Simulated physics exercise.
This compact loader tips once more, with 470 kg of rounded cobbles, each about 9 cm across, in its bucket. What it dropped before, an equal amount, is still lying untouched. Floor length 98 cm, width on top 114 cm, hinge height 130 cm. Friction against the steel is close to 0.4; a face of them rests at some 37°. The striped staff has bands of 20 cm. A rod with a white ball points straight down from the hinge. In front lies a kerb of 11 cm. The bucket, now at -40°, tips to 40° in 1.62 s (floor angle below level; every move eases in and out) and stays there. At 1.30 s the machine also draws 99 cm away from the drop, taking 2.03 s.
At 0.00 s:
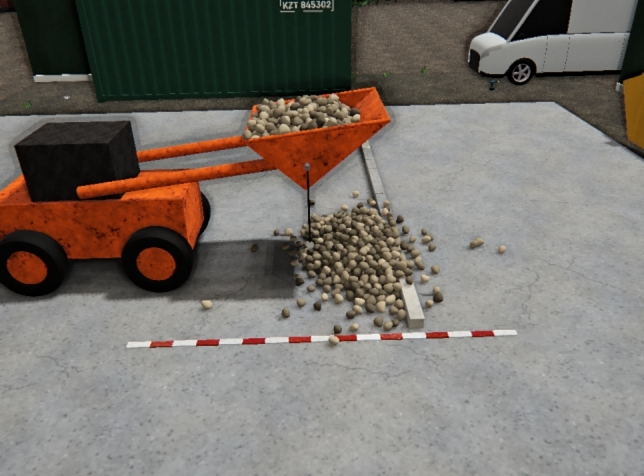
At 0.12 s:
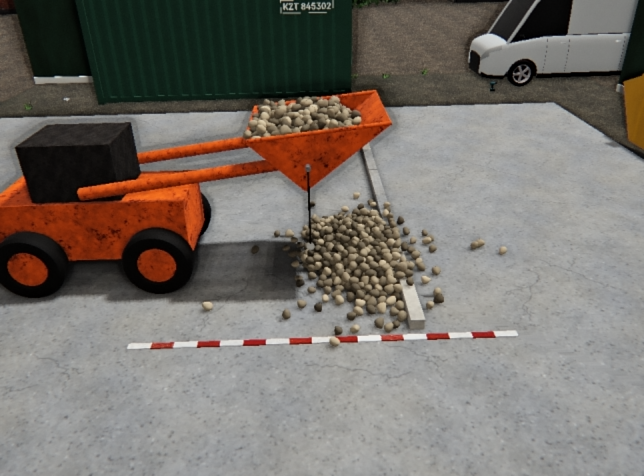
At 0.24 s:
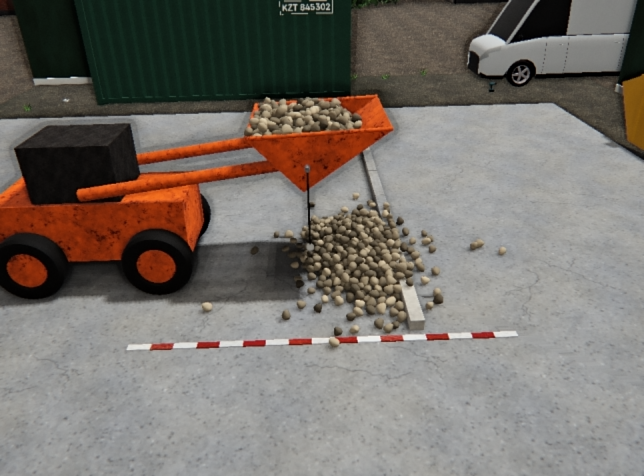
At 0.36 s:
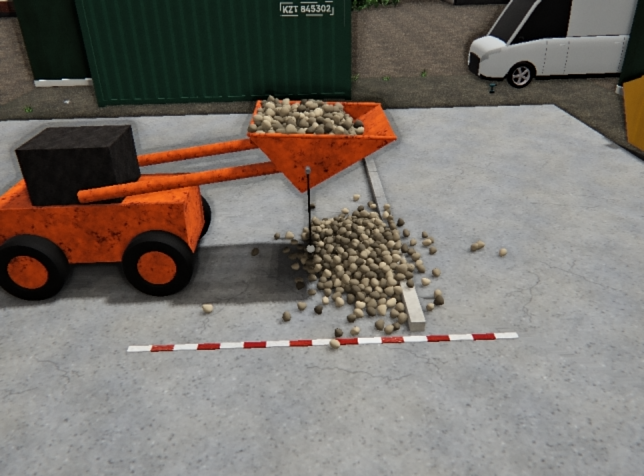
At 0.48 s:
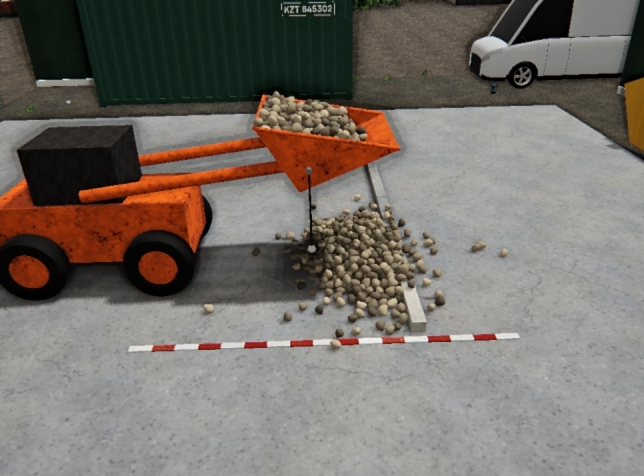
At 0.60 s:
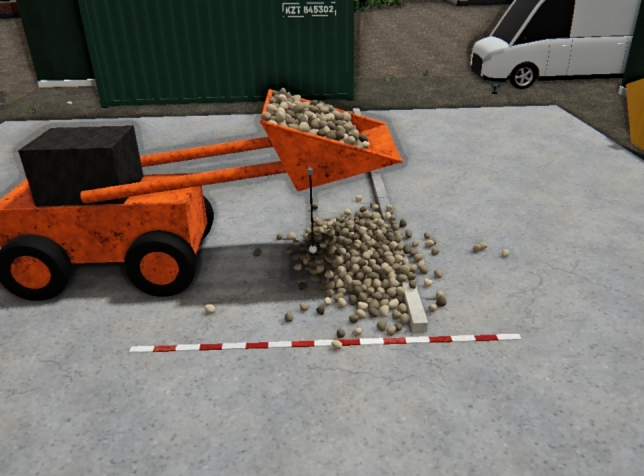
Orange loader slowly tilting its raised bucket of rounded stones, the front edge dipping to the right above a pile on concrete.
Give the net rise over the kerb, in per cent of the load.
Roughly 53 per cent of a load more.
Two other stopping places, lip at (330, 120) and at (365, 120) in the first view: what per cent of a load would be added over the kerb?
First some 5, then 25 per cent.
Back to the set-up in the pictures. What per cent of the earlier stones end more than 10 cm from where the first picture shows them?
Roughly 10 per cent of them.
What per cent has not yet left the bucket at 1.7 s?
Roughly 30 per cent is still inside.
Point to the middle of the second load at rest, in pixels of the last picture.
Around (407, 249).
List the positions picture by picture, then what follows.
The bucket is at -40°, its lip at (390, 120); the top of the load is at (317, 105). The earlier load is highest near (360, 232), 26 cm above ground level, 96 % on this side of the kerb, 4 % over the kerb, in the first picture.
Lip at (391, 123), floor tilted -39°, highest stones at (317, 107); the stones move at 0.1 m/s on average, in the second picture.
Lip at (393, 129), floor tilted -35°, highest stones at (308, 107); the stones move at 0.2 m/s on average, in the third picture.
Lip at (396, 138), floor tilted -30°, highest stones at (274, 108); the stones move at 0.2 m/s on average, in the fourth picture.
Lip at (400, 149), floor tilted -23°, highest stones at (275, 103); the stones move at 0.3 m/s on average, in the fifth picture.
Lip at (402, 161), floor tilted -15°, highest stones at (278, 99); the stones move at 0.3 m/s on average, in the sixth picture.
After 1.2 s the floor is at 28°; in per cent of one load, 97 in the bucket, 99 on this side of the kerb, 4 over the kerb; the foremost stones are at (453, 249).
After 1.7 s the floor is at 40°; in per cent of one load, 29 in the bucket, 152 on this side of the kerb, 20 over the kerb; the foremost stones are at (465, 255).
After 3.8 s the floor is at 40°; in per cent of one load, 0 in the bucket, 144 on this side of the kerb, 57 over the kerb; the foremost stones are at (534, 249).
After 6.5 s the floor is at 40°; in per cent of one load, 0 in the bucket, 144 on this side of the kerb, 57 over the kerb; the foremost stones are at (534, 249). Net gain over the kerb, 53.
